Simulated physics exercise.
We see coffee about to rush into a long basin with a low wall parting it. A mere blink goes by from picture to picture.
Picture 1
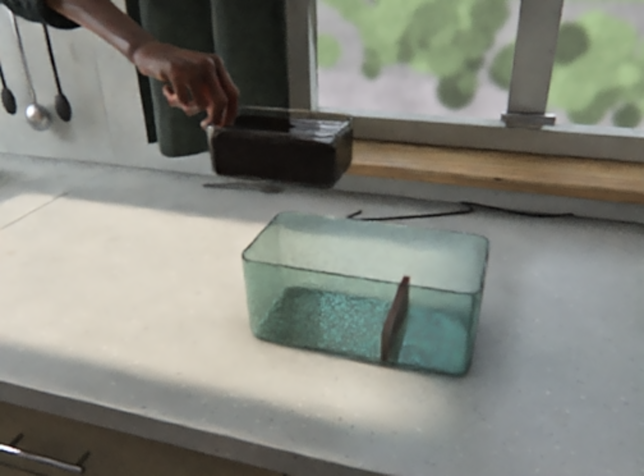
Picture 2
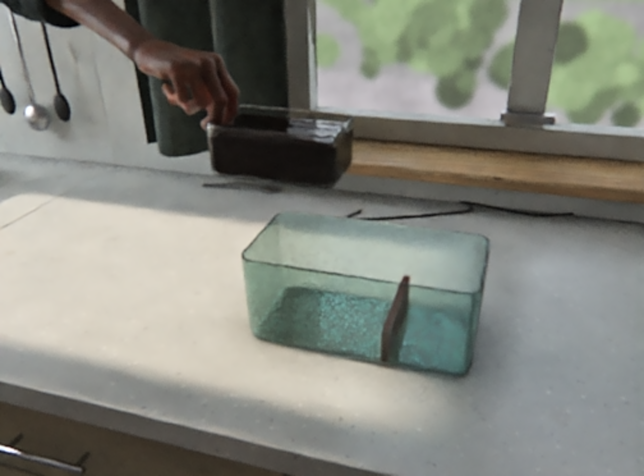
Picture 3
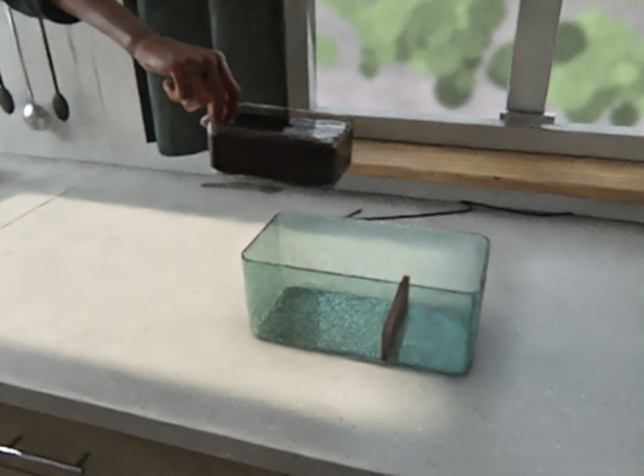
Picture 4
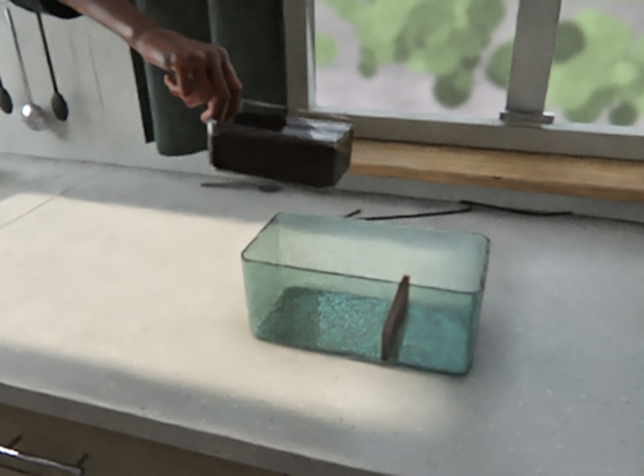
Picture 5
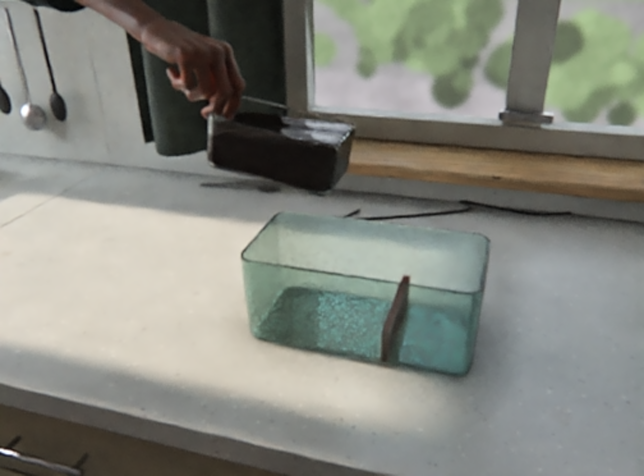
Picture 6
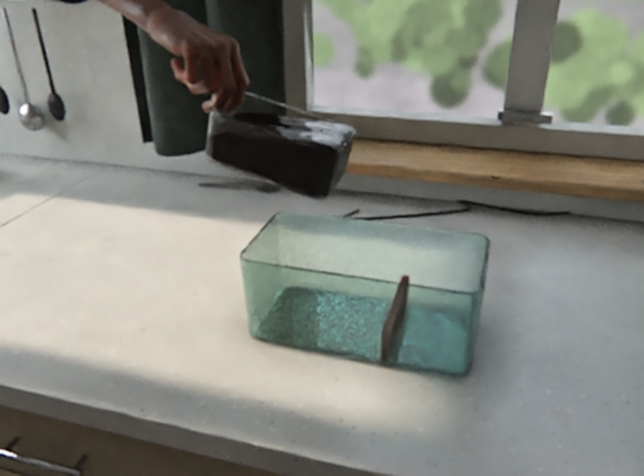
On a pale kitchen counter beside a window, a greenish glass basin with a low dark wall dividing it sits still. Above and behind it, a hand holds a small clear container of dark coffee almost level, then gradually tilts it, its right end dipping slightly lower while the hand rises a little.
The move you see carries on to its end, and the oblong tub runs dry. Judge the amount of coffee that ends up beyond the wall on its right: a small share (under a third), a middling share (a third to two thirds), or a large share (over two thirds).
A middling share.
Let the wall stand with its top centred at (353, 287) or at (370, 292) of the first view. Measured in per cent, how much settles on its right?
About 80 per cent, then about 70 per cent.
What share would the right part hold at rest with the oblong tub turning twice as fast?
Something like 20 percent.
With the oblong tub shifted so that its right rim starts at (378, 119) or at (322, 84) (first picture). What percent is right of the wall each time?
You'd get around 70 per cent and then around 35 per cent.
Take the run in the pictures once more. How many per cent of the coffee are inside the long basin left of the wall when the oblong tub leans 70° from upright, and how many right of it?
On the left near 10 in a hundred, on the right near 25 in a hundred.
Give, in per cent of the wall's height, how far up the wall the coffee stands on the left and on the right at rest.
The left reads 30 in a hundred and the right 60 in a hundred.
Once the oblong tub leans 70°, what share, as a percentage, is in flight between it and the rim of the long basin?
Estimated: 40 per cent or thereabouts.
A moment on, the tilt is 70° and 29 per cent is still to pour, 8 is left of the wall and 25 right of it.
Next, the tilt is 103° and 5 per cent is still to pour, 38 is left of the wall and 49 right of it.
Then the tilt is 109° and 0 per cent is still to pour, 48 is left of the wall and 49 right of it.
Later the tilt is 109° and 0 per cent is still to pour, 48 is left of the wall and 49 right of it.
Finally, 48 per cent lies left of the wall, 49 right of it and 3 outside.
